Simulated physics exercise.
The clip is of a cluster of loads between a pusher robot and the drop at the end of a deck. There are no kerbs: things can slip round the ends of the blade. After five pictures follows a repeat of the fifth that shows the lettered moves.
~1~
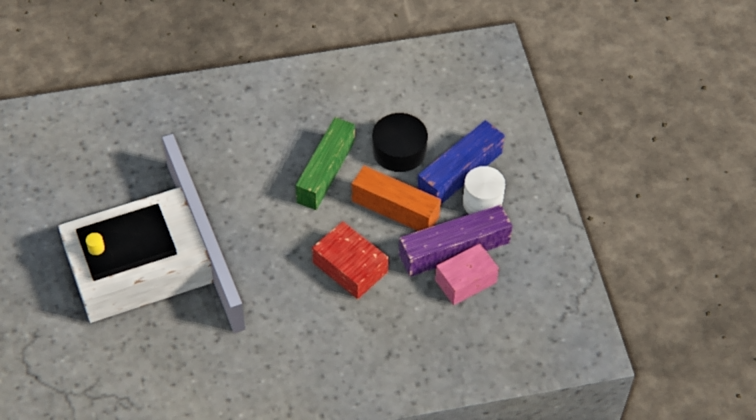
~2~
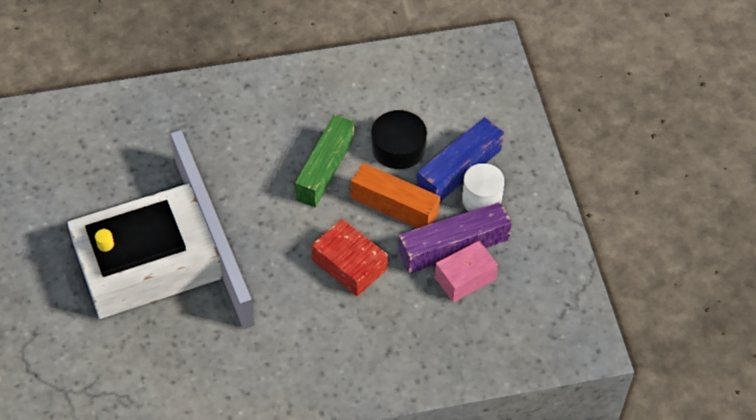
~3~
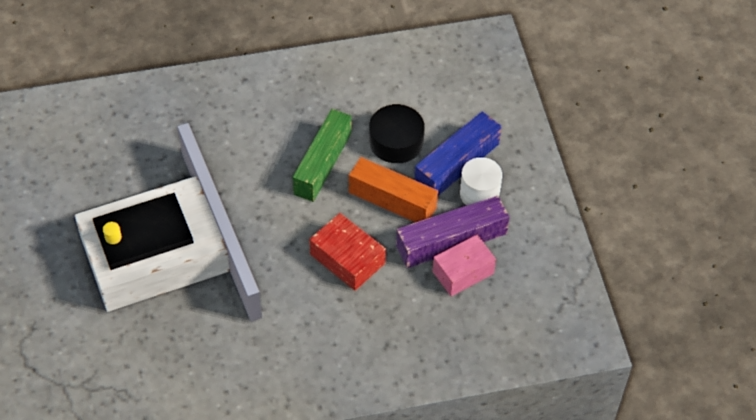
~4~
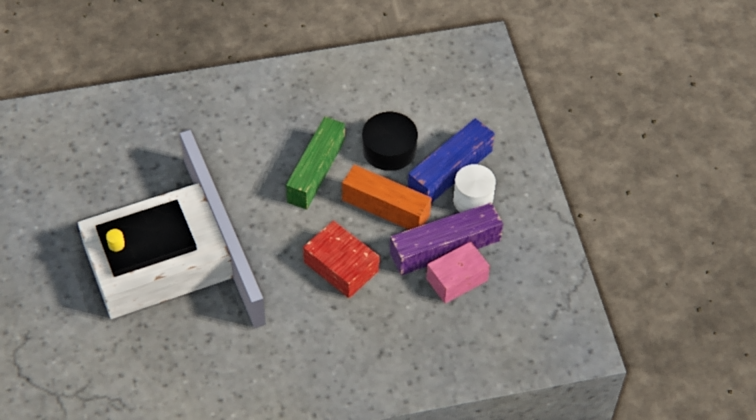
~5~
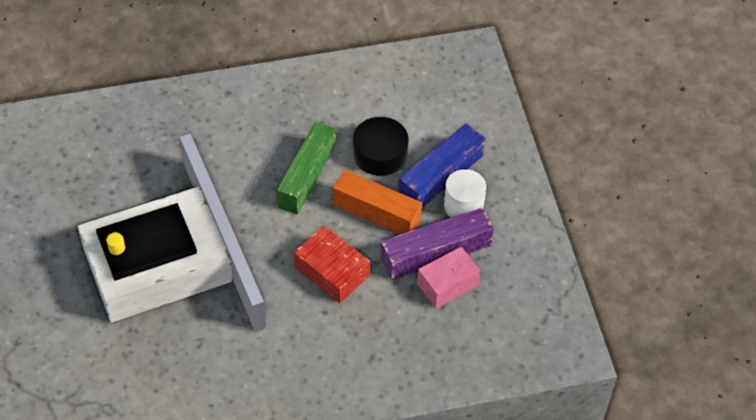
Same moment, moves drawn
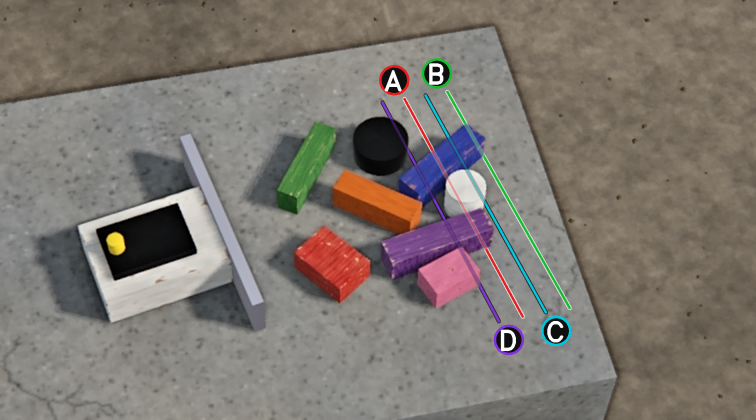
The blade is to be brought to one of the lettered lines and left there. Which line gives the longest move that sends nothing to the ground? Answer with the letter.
It should halt at D.
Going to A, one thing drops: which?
The purple bar.
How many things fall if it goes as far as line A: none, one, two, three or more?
By then, one.
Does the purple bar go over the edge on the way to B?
By then, yes.
On the marked copy, A at (461, 203); B at (506, 195); C at (483, 199); D at (438, 207).
Taking D. A third of the way, robot (234, 225); green bar (316, 163); red crate (349, 262).
Two thirds of the way, robot (314, 211); purple bar (500, 231); blue bar (468, 156).
When it is over, robot (371, 201); purple bar (556, 220); blue bar (509, 137); nothing has fallen.
As for the rest, A drops the purple bar; B drops the white canister, purple bar, orange bar and blue bar; C drops the white canister, purple bar and blue bar.
